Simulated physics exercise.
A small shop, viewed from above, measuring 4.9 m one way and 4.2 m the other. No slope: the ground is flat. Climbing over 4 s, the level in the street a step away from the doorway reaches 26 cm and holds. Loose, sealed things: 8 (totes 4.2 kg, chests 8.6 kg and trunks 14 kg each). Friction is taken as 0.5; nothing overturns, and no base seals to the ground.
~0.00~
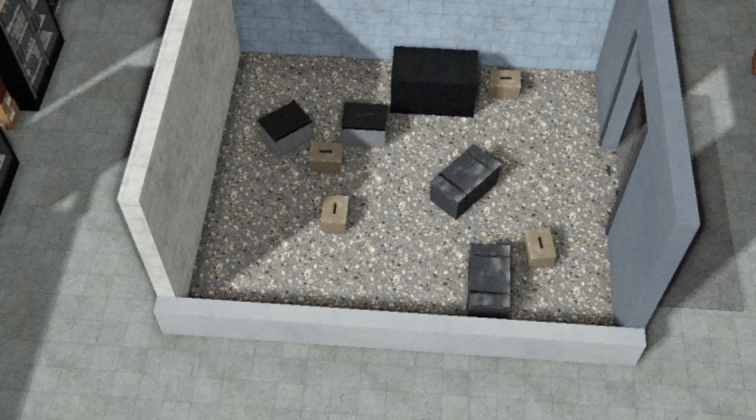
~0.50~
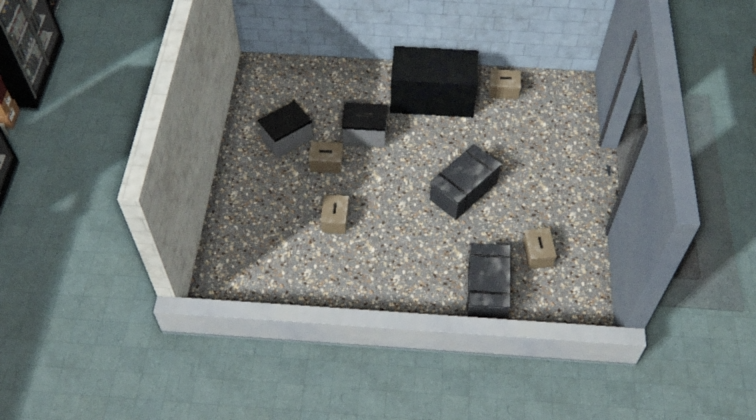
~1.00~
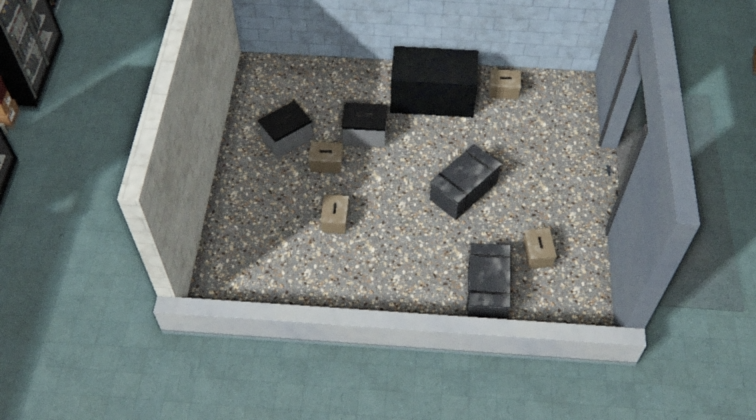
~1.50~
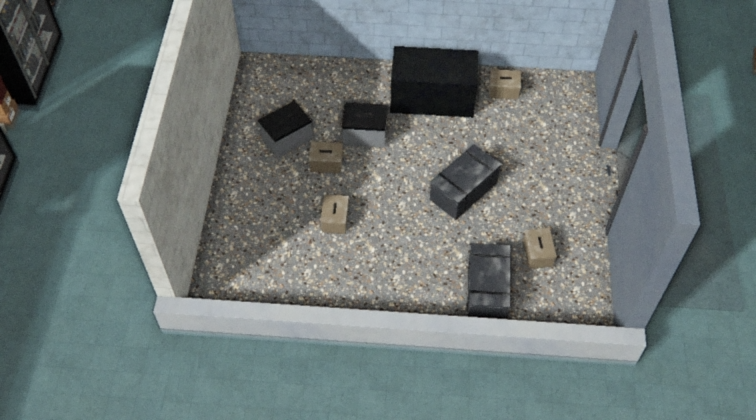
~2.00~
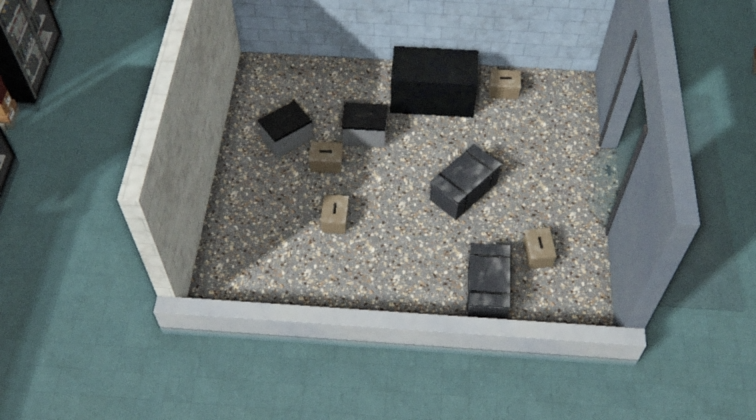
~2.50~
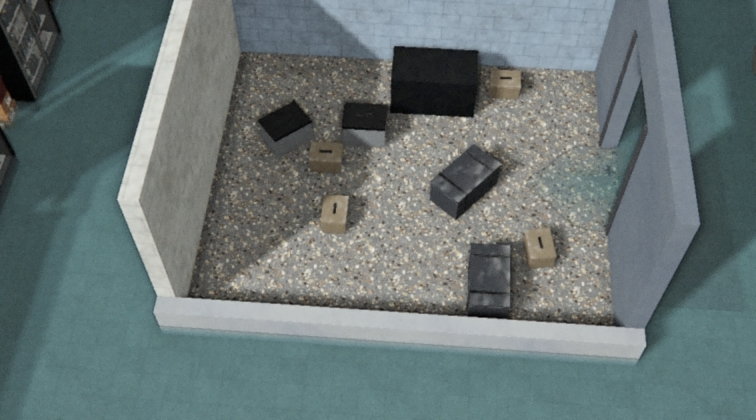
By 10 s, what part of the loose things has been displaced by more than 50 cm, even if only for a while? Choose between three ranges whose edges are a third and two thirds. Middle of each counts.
The range is the highest, two thirds or more.
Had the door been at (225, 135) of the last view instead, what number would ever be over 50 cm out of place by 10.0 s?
Then the count would be 7.
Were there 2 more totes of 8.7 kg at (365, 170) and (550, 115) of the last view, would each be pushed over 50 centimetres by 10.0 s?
In that order: Beyond the mark, within the mark.
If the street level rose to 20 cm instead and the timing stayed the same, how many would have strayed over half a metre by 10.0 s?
That would make 8 of them.
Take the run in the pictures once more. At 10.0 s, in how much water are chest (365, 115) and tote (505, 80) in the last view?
Depths: Near 12 cm, then near 5 cm.
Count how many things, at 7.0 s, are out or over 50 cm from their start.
The number I get is 8.
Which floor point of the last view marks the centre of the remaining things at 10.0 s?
Somewhere near (358, 182).
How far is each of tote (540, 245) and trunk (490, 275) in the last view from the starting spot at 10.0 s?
In turn: 80 cm, 120 cm.
After 3.5 s 0 of 8 are over 50 cm from their spots; 0 afloat.
After 4.5 s 1 of 8 are over 50 cm from their spots; 0 afloat.
After 7.0 s 8 of 8 are over 50 cm from their spots; 6 afloat.
After 10.0 s 7 of 8 are over 50 cm from their spots, and 8 have been at some point; 7 afloat.
